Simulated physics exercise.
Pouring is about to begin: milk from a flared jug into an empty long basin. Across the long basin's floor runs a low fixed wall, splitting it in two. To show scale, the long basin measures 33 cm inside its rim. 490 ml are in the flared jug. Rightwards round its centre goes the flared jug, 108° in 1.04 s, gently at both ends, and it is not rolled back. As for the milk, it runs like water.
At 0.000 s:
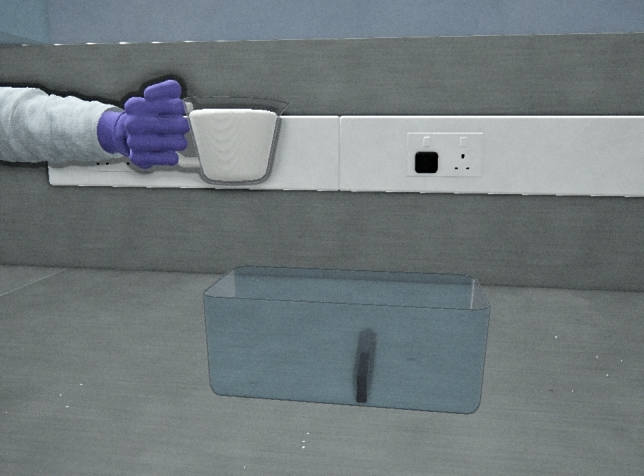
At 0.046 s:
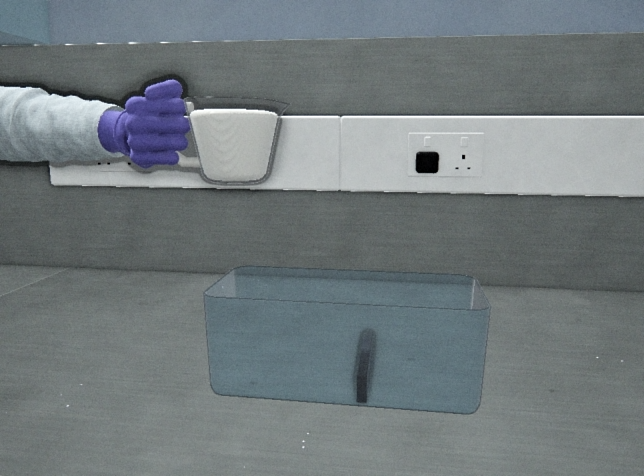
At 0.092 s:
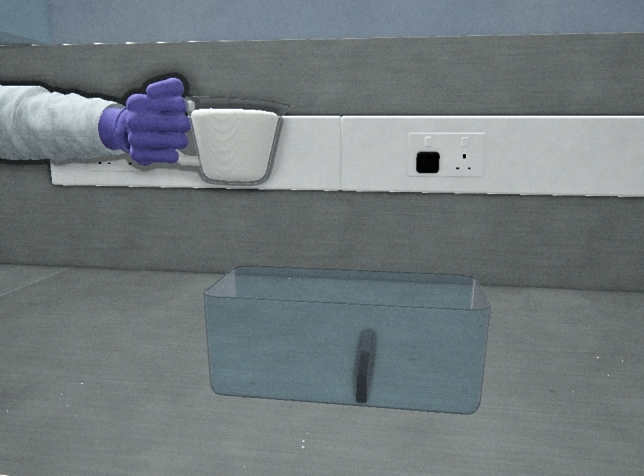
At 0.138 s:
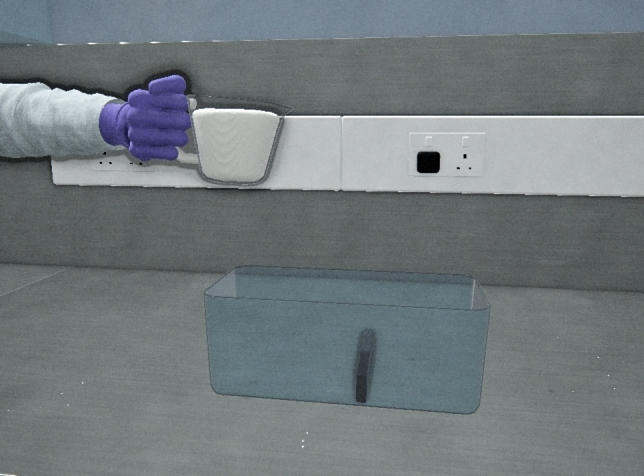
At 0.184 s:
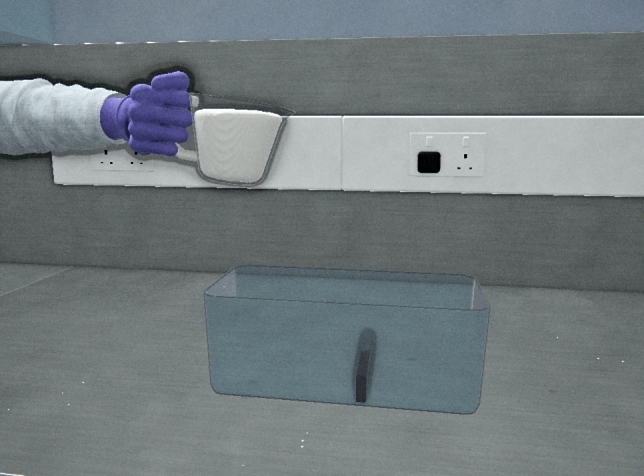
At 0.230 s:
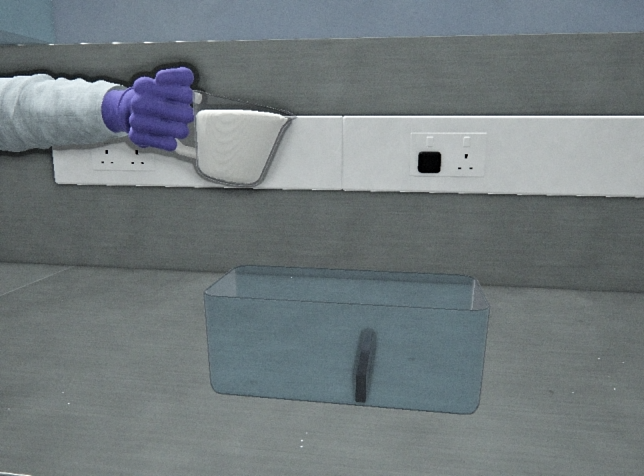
A purple-gloved hand held a white flared jug up at the left, above and behind a clear, empty long basin with a dark upright strip, then slowly tilted the jug slightly to the right.
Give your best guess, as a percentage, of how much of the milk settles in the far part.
I would say 18 per cent of it settles there.
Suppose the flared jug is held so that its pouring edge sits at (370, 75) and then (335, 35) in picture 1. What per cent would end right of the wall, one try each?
Some 80 and 80 per cent, in that order.
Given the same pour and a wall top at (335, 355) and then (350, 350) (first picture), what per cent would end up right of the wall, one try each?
70 % and 40 %.
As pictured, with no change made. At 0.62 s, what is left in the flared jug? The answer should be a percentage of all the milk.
60 %.
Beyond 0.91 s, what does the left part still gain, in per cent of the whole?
Roughly 16 percent.
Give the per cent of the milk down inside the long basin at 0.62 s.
Estimate - around 10 in a hundred parts.
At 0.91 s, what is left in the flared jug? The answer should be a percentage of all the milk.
Around 7 in a hundred is still there.
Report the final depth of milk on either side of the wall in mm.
Left 16 mm, right 4 mm.
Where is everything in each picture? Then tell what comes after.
Tilt 0°; pouring edge (290, 102); surface from (194, 113) to (278, 114); the long basin's rim runs from (219, 281) to (482, 293); the wall's top is at (365, 353), in the first frame.
Tilt 1°; pouring edge (291, 103); surface from (196, 113) to (278, 114), in the second frame.
Tilt 2°; pouring edge (292, 104); surface from (196, 113) to (279, 114), in the third frame.
Tilt 5°; pouring edge (293, 107); surface from (197, 113) to (280, 115), in the fourth frame.
Tilt 8°; pouring edge (295, 111); surface from (200, 113) to (283, 116), in the fifth frame.
Tilt 13°; pouring edge (297, 116); surface from (202, 114) to (287, 117), in the sixth frame.
Then, 0.62 s in, the tilt is 71° and 60 per cent is still to pour, 9 is left of the wall and 1 right of it.
Then, 0.91 s in, the tilt is 104° and 7 per cent is still to pour, 63 is left of the wall and 14 right of it.
Then, 1.21 s in, the tilt is 108° and 0 per cent is still to pour, 80 is left of the wall and 17 right of it.
Then, 1.54 s in, the tilt is 108° and 0 per cent is still to pour, 79 is left of the wall and 18 right of it.
Finally, 79 per cent lies left of the wall, 18 right of it and 3 outside.
